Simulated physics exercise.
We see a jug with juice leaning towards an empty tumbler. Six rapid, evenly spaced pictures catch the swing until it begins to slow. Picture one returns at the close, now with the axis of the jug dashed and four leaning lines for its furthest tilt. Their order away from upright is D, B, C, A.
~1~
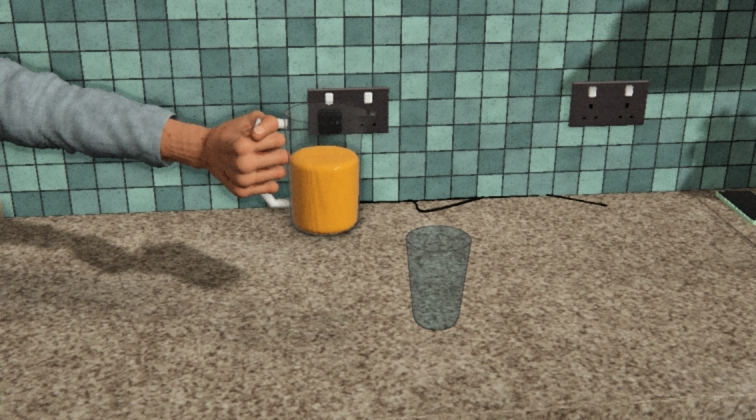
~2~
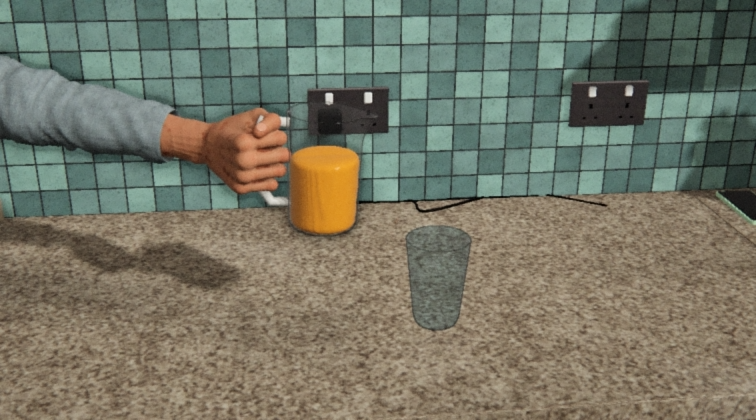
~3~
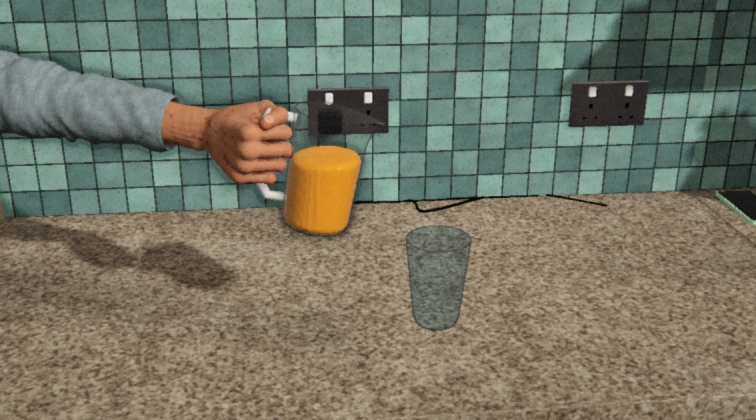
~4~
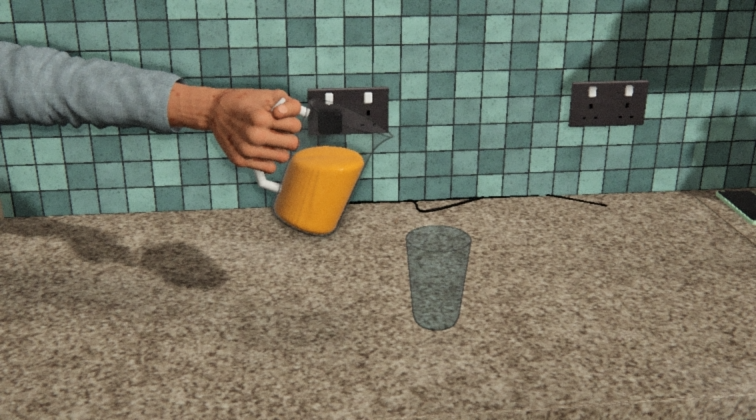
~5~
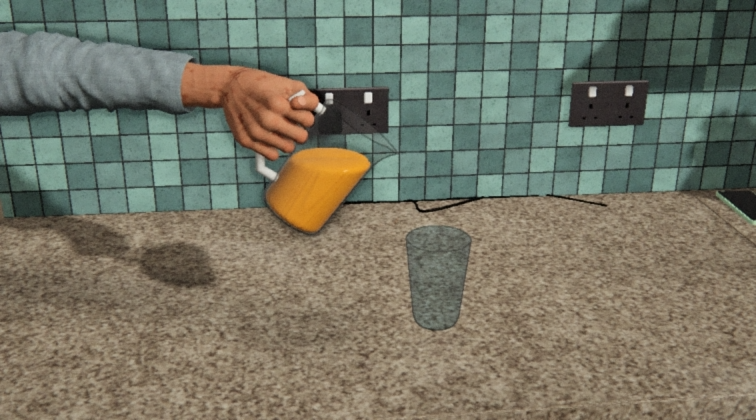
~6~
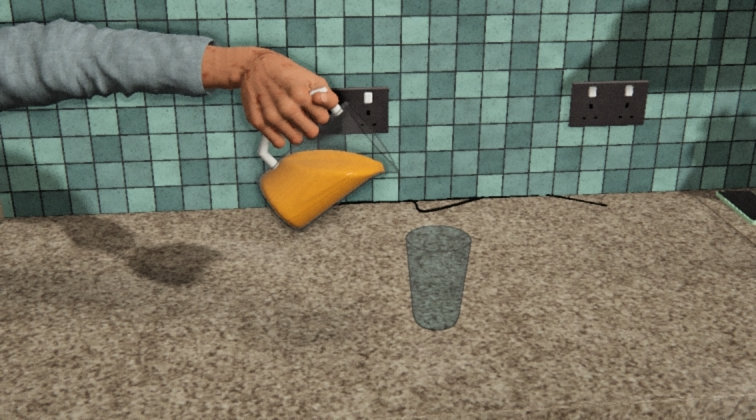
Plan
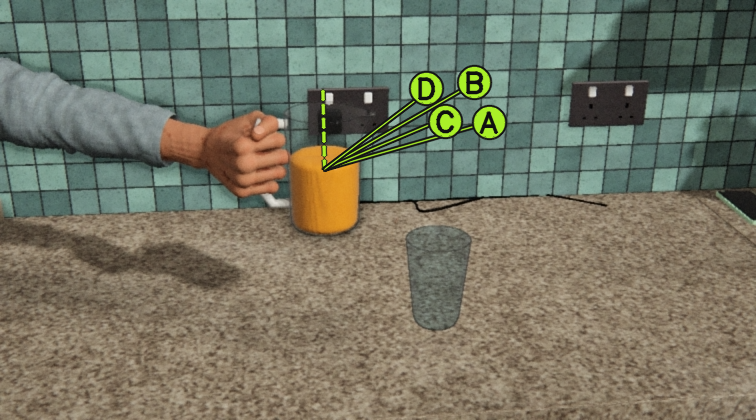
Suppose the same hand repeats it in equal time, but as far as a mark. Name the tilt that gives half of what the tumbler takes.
Best: A.
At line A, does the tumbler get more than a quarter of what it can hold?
Yes, it does.
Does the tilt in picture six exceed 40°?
Yes, it does.
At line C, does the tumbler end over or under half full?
Under.
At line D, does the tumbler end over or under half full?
Under half.
On the marked copy, A at (473, 126); B at (460, 91); C at (428, 125); D at (414, 101).
With A, the tumbler ends with about 48 % of what it can hold.
With B, the tumbler ends with about 15 % of what it can hold.
With C, the tumbler ends with about 29 % of what it can hold.
With D, the tumbler ends with about 5 % of what it can hold.
